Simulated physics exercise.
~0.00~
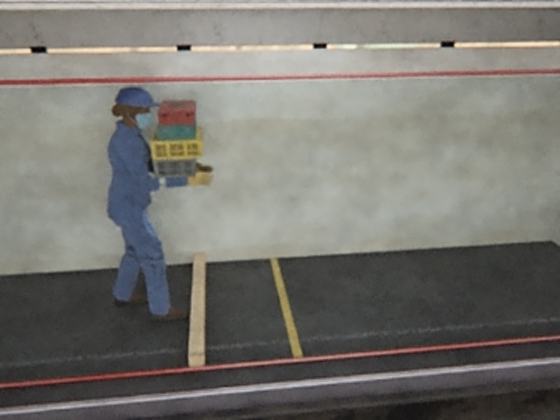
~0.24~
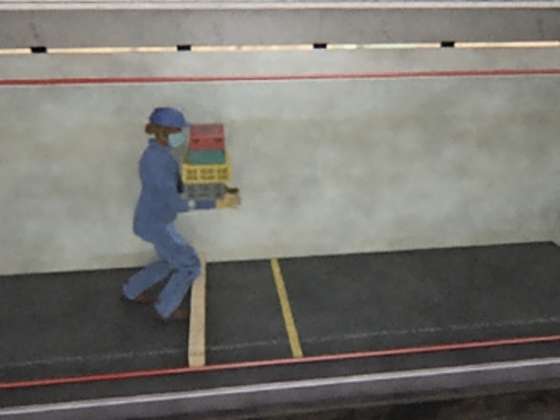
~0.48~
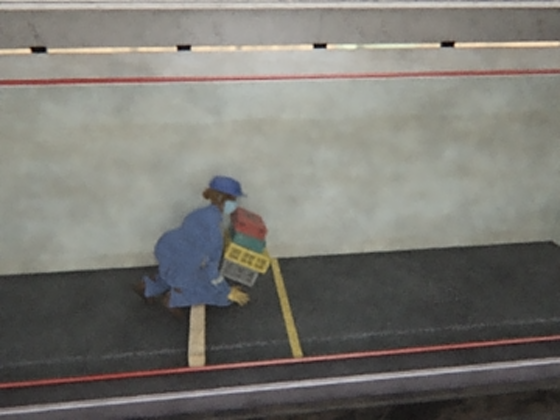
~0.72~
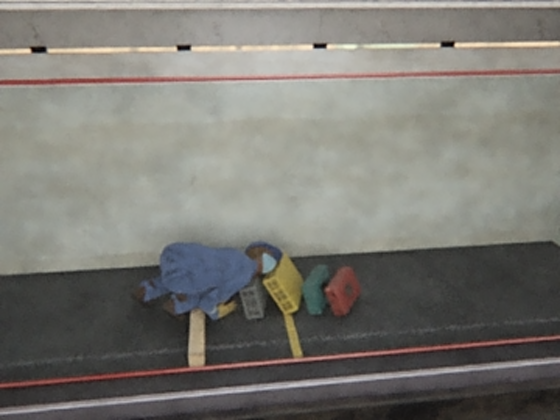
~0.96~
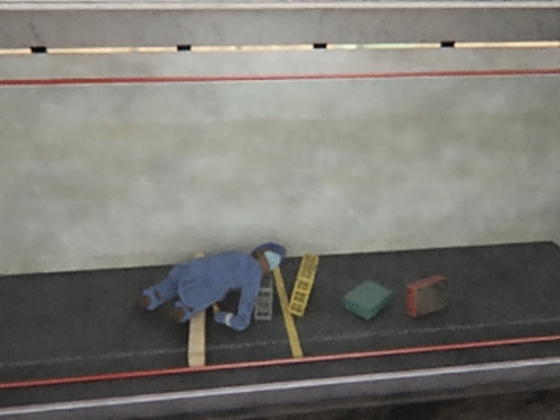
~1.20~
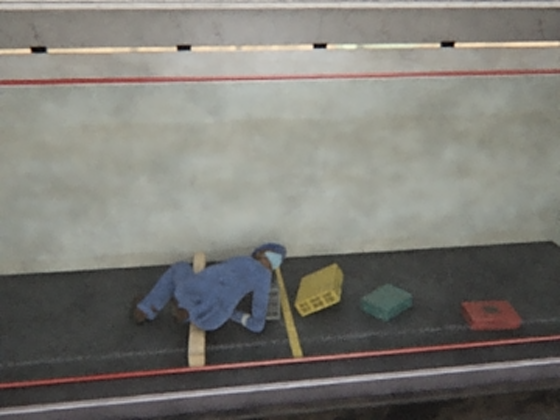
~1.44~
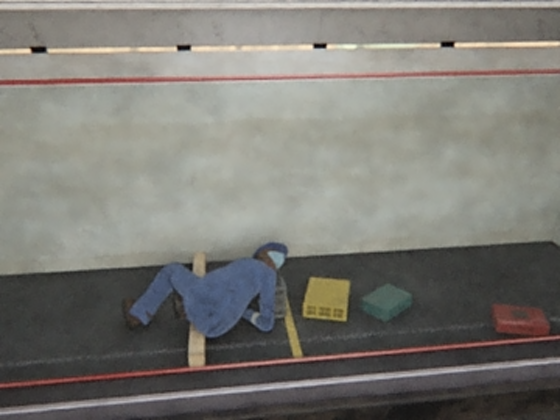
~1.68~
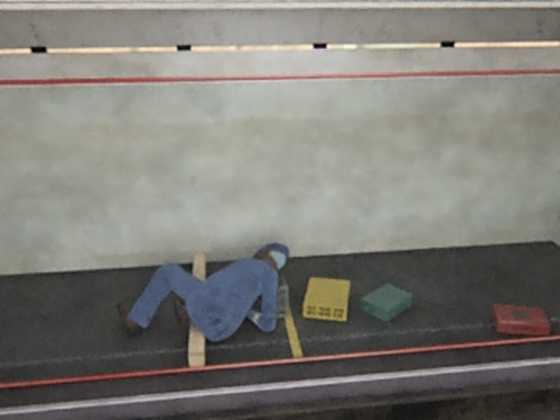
A masked worker in blue carrying a stack of crates and boxes pitched forward over a low rail and collapsed, spilling the load rightward; the head stopped short of the yellow line with the grey crate, while the yellow, teal and red ones came to rest beyond it.
